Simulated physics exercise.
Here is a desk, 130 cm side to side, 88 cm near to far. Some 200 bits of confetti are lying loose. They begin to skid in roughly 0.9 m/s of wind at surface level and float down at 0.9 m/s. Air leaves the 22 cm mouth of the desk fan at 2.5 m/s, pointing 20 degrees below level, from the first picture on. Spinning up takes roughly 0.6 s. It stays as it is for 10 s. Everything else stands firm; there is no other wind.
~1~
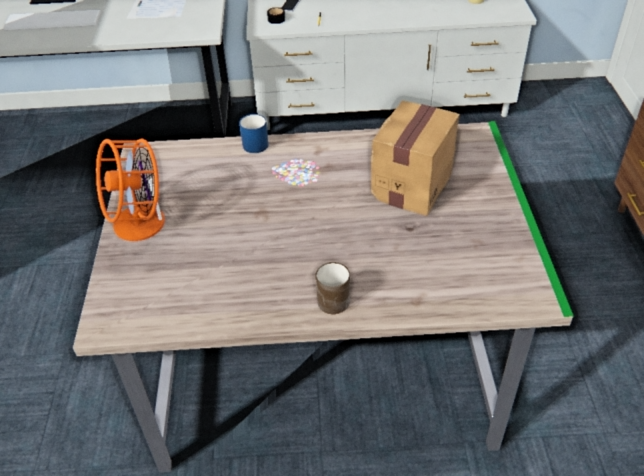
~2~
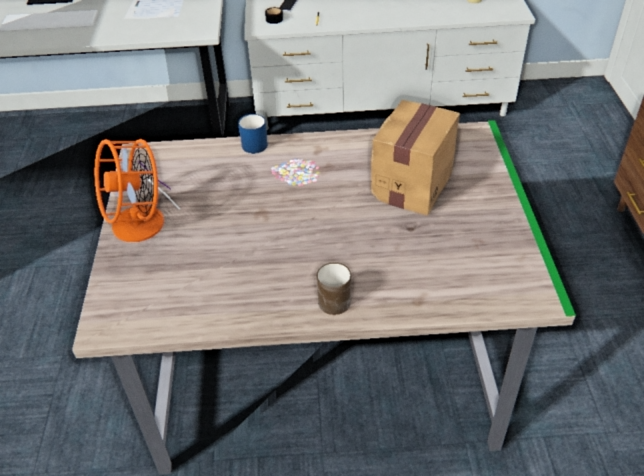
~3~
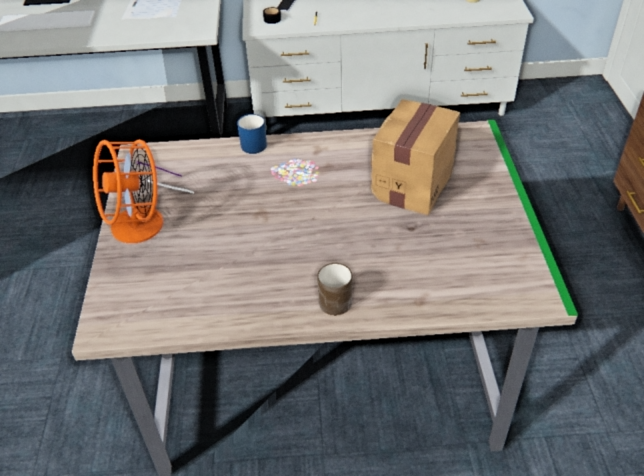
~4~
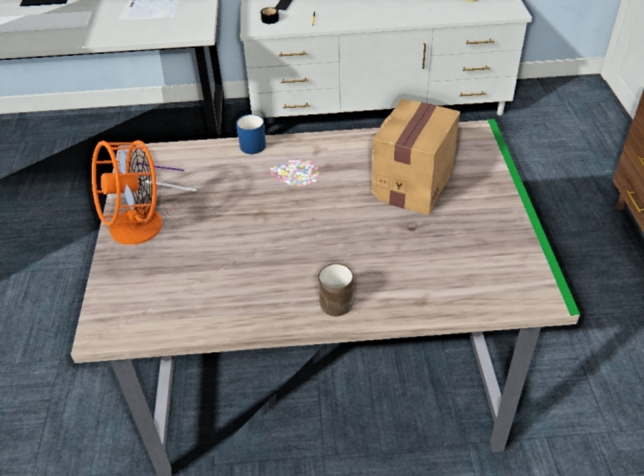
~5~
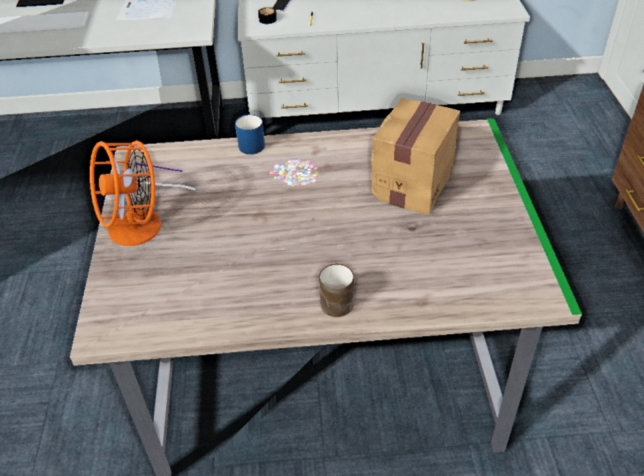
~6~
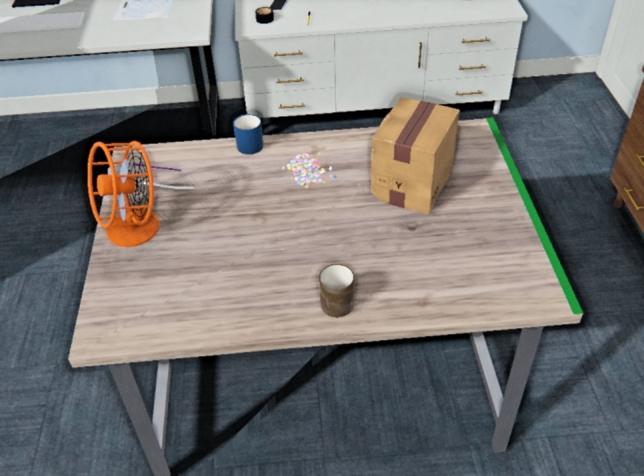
On a desk, streamers flutter from an orange fan, then loose confetti shifts slightly and spreads.
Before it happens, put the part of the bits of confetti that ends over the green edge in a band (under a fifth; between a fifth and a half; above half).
Of the bits of confetti, less than a fifth end over the green edge.
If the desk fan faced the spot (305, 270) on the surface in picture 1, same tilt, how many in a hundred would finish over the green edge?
In that case some 0 per cent.
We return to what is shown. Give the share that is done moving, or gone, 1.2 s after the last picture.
About 90 %.
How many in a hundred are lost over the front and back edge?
Roughly 0 % front, 100 % back.
Then, 1.2 s after the last picture the count stands so, 0 % are over the green edge.
Then, 2.4 s after the last picture the count stands so, 0 % are over the green edge.
Then, 4.7 s after the last picture the count stands so, 0 % are over the green edge.
Then, 9.2 s after the last picture, at the end, 0 % are over the green edge.
